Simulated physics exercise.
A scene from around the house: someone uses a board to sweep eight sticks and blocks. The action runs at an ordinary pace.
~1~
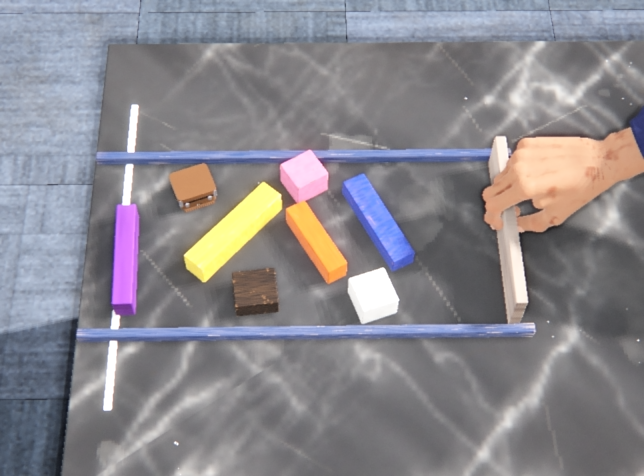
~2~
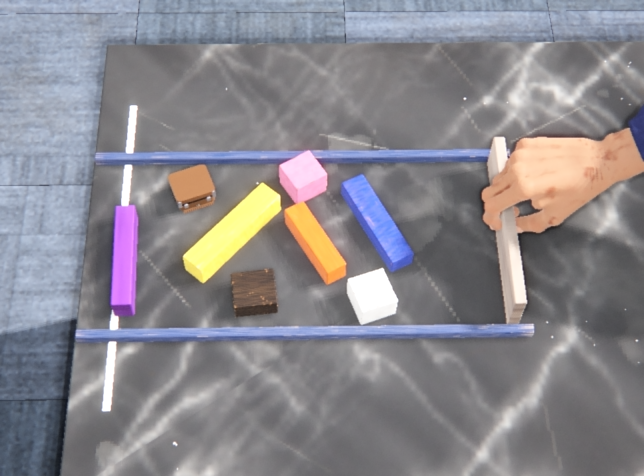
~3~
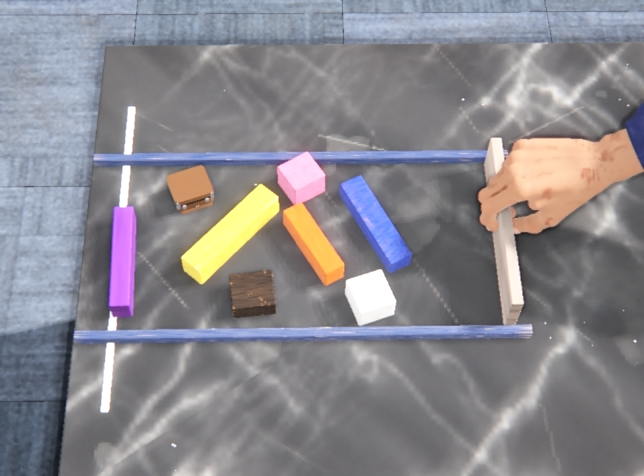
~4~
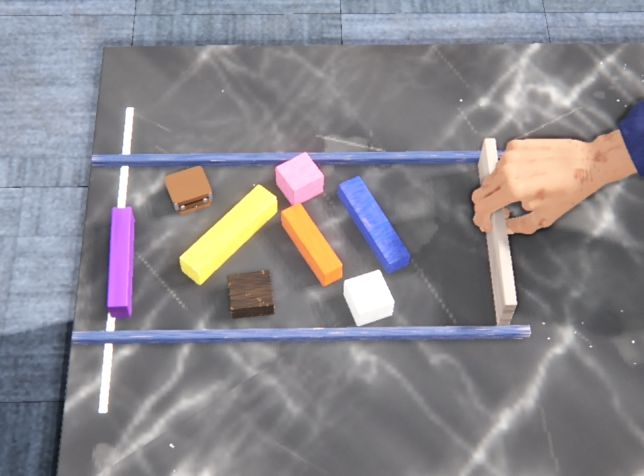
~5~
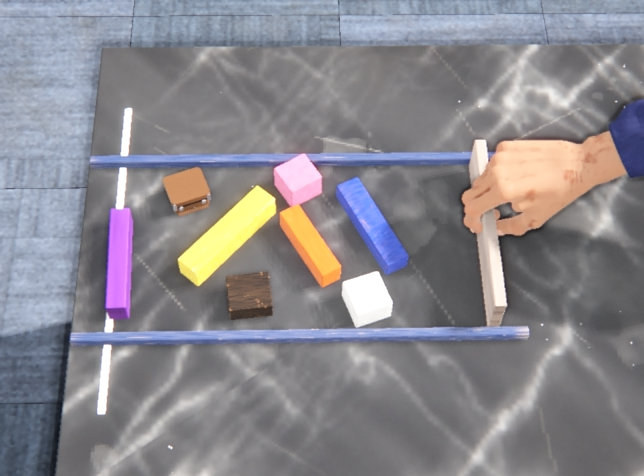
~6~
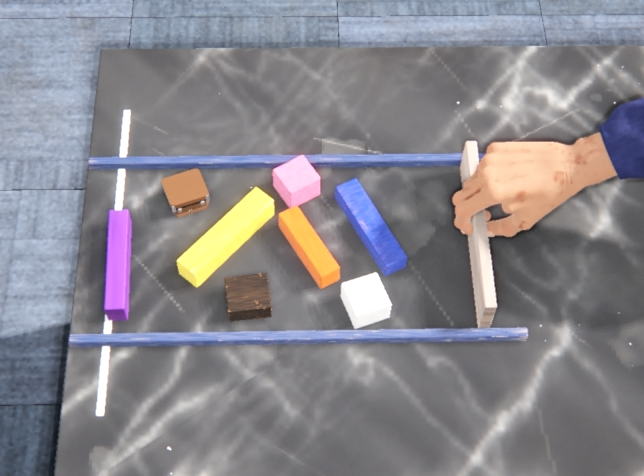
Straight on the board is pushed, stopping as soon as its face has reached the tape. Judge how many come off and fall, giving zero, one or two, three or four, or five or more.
Over four drop.
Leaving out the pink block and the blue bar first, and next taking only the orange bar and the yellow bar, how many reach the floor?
First try: 3 fallen; other try: 4.
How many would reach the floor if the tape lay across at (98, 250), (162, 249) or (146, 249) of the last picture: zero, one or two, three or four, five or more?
In that order: Five or over; just one or two; one to two.
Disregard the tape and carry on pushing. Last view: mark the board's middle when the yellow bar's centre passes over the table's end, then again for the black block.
For the yellow bar at (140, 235), for the black block at (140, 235).
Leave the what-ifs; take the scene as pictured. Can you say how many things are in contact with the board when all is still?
In total, 2.
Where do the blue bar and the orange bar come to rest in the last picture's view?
Roughly (103, 228), and the other roughly (77, 248).
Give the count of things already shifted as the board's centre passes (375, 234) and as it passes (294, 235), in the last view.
2 and 6.
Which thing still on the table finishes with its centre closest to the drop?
Foremost: The orange bar.
Early on, none off yet; purple stick at rest near (118, 264); brown case at rest near (186, 194); yellow bar at rest near (227, 236).
A while later, none off yet; purple stick at rest near (118, 264); brown case moving near (181, 193); yellow bar travelled a little near (198, 237).
Further along, none off yet; purple stick travelled a little near (91, 264); brown case travelled well along near (98, 184); yellow bar travelled about its own width near (120, 240).
Finally, the number that fall off is five or more; lost, pink block, black block, yellow bar, brown case and purple stick.
